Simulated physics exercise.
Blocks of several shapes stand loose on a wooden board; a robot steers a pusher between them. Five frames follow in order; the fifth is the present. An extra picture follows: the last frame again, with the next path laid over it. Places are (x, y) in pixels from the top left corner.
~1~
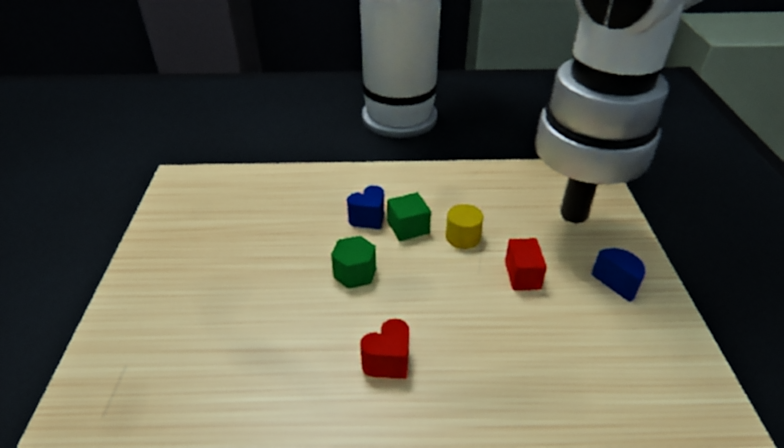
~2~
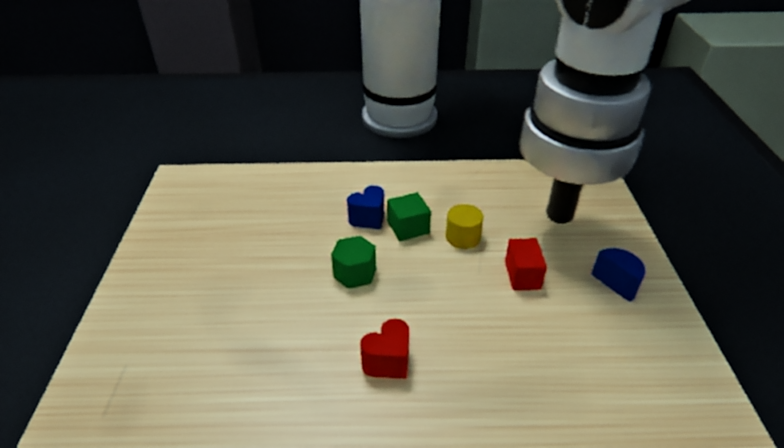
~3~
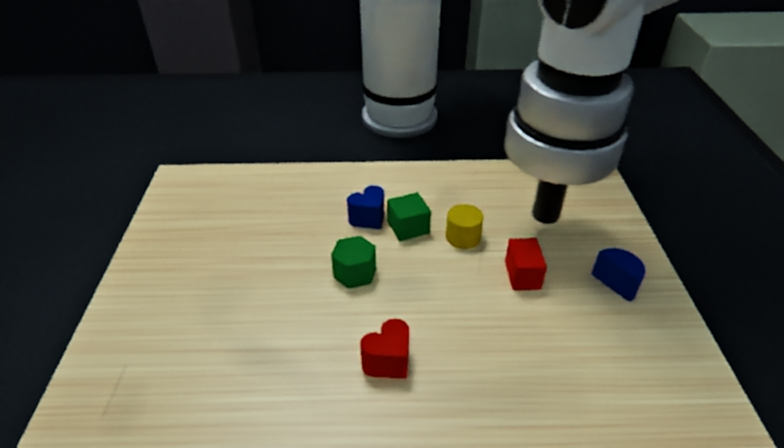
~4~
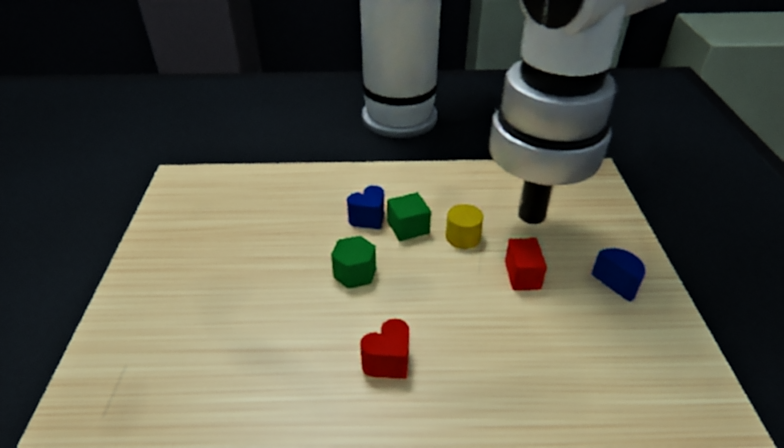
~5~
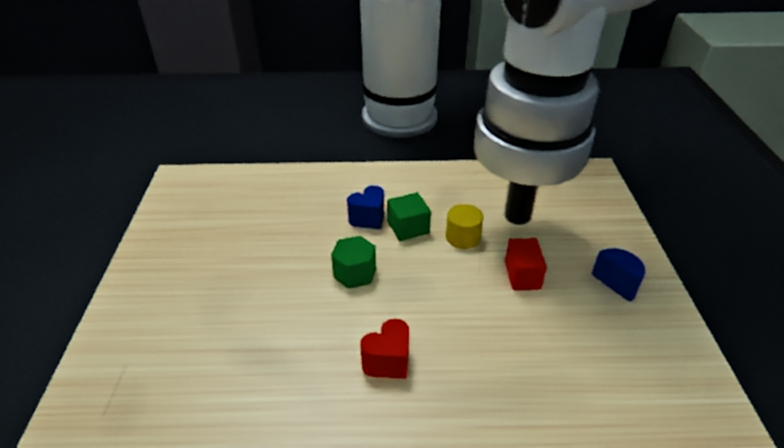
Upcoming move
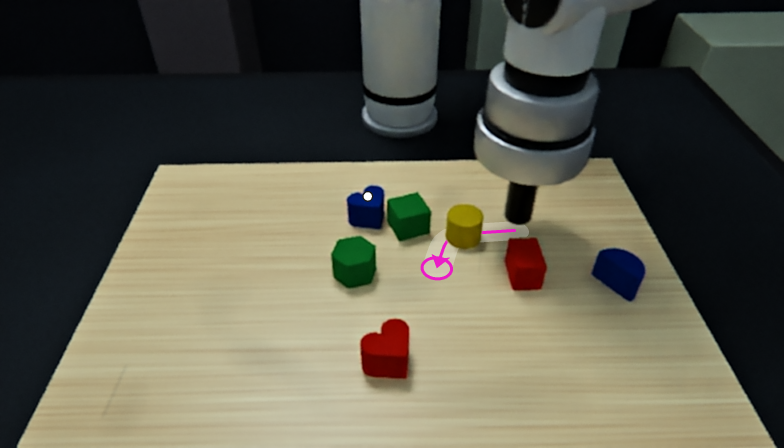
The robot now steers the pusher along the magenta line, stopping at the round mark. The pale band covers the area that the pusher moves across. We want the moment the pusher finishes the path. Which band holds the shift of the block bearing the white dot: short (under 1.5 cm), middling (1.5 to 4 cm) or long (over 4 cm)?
The block shifts less than 1.5 cm.
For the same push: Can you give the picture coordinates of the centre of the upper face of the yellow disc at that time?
Top centre: (404, 243).
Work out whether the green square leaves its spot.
That block ends up displaced.
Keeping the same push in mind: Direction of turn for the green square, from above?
My answer: Clockwise.
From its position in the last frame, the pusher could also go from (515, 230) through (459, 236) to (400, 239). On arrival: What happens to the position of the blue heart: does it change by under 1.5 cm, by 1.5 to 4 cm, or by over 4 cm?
The best fit is 1.5 to 4 cm.
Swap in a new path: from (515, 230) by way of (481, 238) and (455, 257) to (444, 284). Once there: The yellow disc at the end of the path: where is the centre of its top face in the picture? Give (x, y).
Around pixel (426, 226).
Path on the board, from (515, 230) through (478, 233) and (447, 242) to (437, 268); the dot is on the blue heart.
The first path, step by step. One third of the way, pusher (479, 220); yellow disc (450, 217).
Two thirds of the way, pusher (448, 229); green square (396, 210), turned 60° clockwise; yellow disc (419, 230).
At the end, pusher (438, 255); blue heart in place; green square (396, 210), turned 60° clockwise; yellow disc (404, 243).
